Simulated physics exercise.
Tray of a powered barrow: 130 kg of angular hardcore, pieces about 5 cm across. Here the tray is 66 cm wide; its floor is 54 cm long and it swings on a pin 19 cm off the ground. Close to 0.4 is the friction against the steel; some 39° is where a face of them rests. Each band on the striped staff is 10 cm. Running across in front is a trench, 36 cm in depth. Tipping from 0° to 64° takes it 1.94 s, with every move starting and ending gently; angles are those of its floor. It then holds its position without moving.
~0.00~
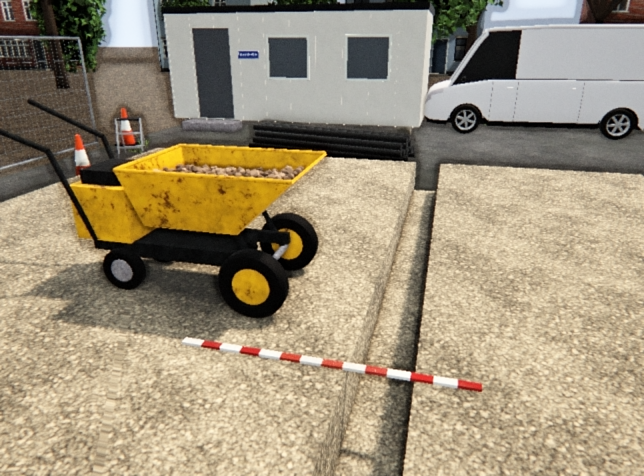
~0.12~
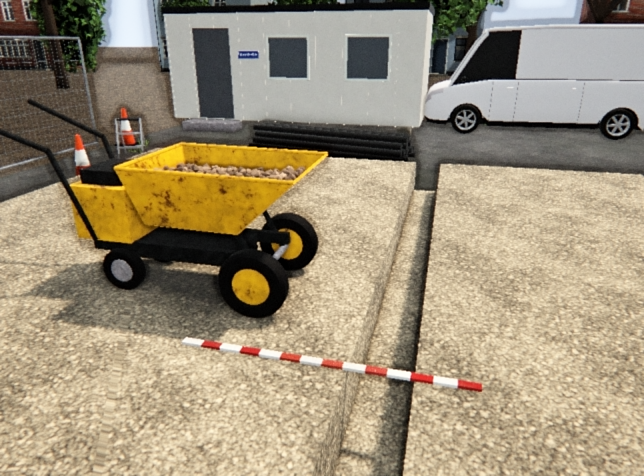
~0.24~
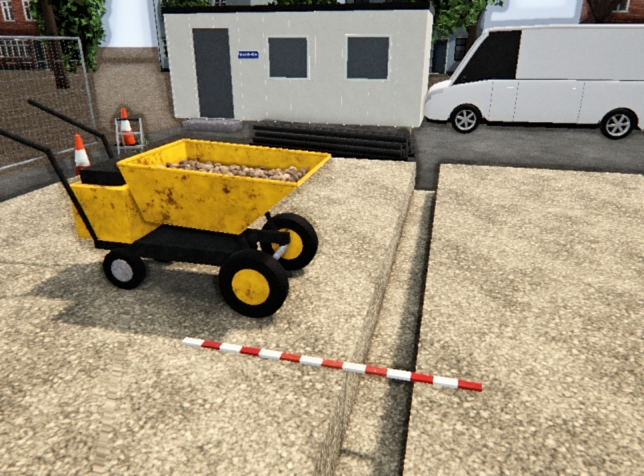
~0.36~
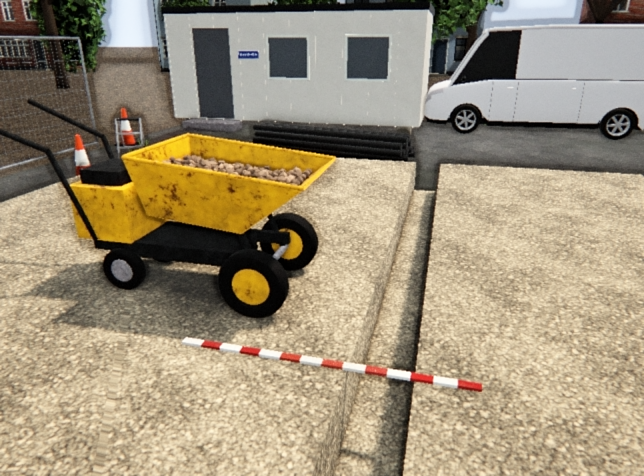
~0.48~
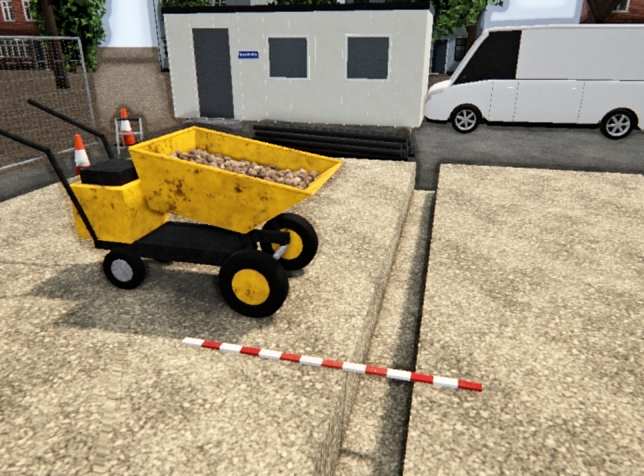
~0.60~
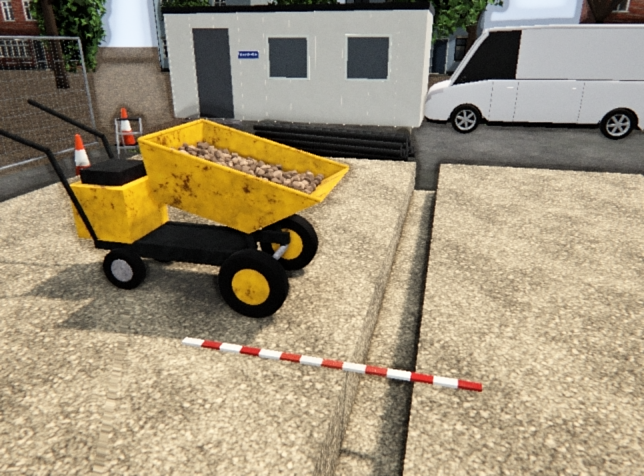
The yellow tray of stones on the wheeled barrow tilts gradually downward to the right.
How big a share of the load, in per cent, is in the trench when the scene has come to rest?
A share of about 85 percent.
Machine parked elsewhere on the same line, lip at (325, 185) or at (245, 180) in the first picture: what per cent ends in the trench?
About 50 per cent first, then about 60 per cent.
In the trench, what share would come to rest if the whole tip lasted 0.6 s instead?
Close to 60 percent, then.
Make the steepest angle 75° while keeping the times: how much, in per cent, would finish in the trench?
Close to 90 per cent then.
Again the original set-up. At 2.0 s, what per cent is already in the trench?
Some 20 per cent.
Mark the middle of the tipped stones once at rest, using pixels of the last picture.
I'd point to around (397, 342).
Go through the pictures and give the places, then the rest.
In the first picture, lip at (292, 183), floor tilted 0°, highest stones at (225, 171).
In the second picture, lip at (293, 183), floor tilted 1°, highest stones at (218, 171); the stones move at 0.1 m/s on average.
In the third picture, the tray is at 3°, its lip at (297, 185); the top of the load is at (197, 167); the stones move at 0.2 m/s on average.
In the fourth picture, the tray is at 6°, its lip at (303, 189); the top of the load is at (187, 162); the stones move at 0.3 m/s on average.
In the fifth picture, lip at (311, 194), floor tilted 10°, highest stones at (191, 157); the stones move at 0.3 m/s on average.
In the sixth picture, the tray is at 15°, its lip at (320, 201); the top of the load is at (197, 149); the stones move at 0.4 m/s on average.
After 1.5 s the floor is at 54°; 100 % in the tray; the foremost stones are at (356, 246).
After 2.0 s the floor is at 64°; 79 % in the tray, 20 % in the trench; the foremost stones are at (421, 315).
After 2.4 s the floor is at 64°; 48 % in the tray, 44 % in the trench, 8 % past the trench; the foremost stones are at (485, 321).
After 4.3 s the floor is at 64°; 6 % in the tray, 85 % in the trench, 9 % past the trench; the foremost stones are at (510, 319).
